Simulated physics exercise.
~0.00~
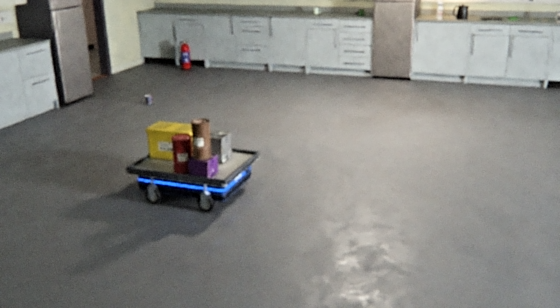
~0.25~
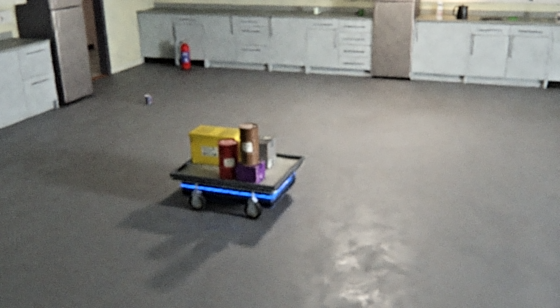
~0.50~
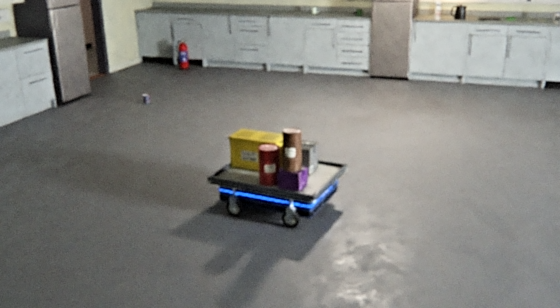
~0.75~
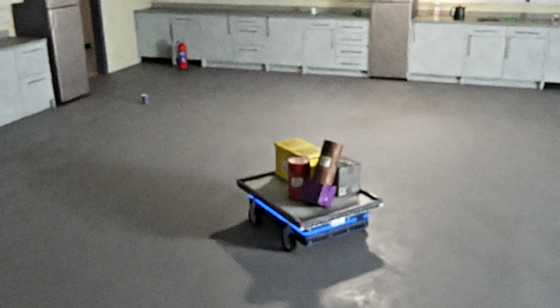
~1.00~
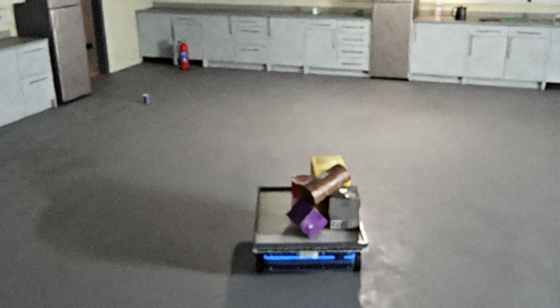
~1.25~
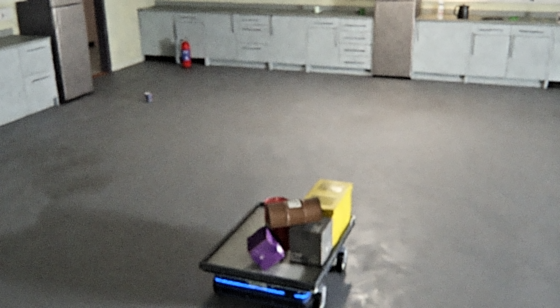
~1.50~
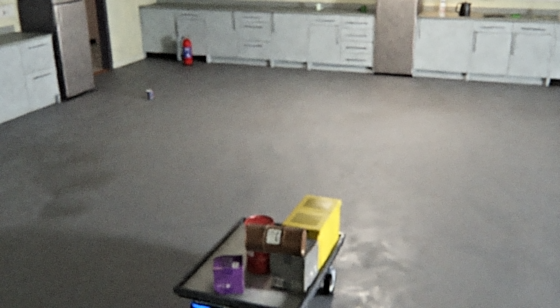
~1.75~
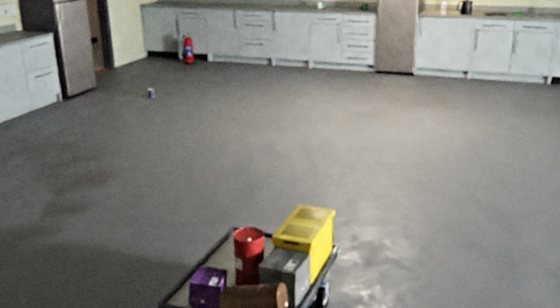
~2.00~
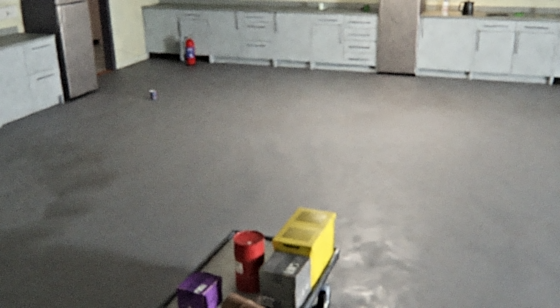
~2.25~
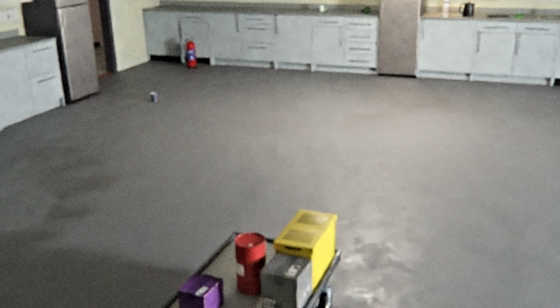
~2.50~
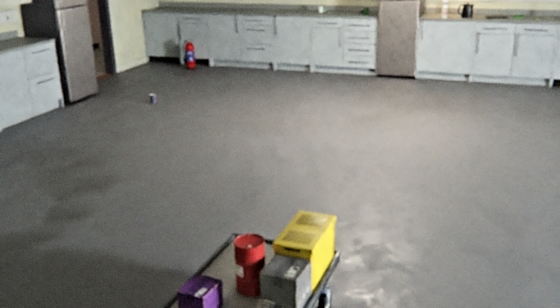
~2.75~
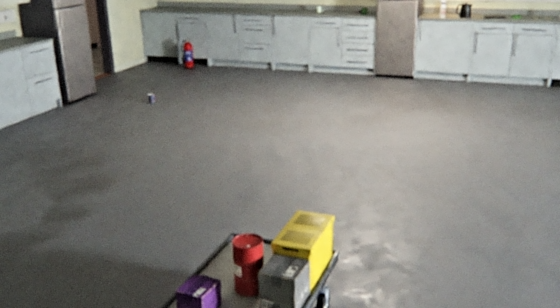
A flat robot cart carrying boxes and canisters rolled right across a kitchen floor, then curved toward the camera as its load shifted and the brown canister toppled, and it stopped with the brown canister gone from view and the yellow tote and red canister upright.
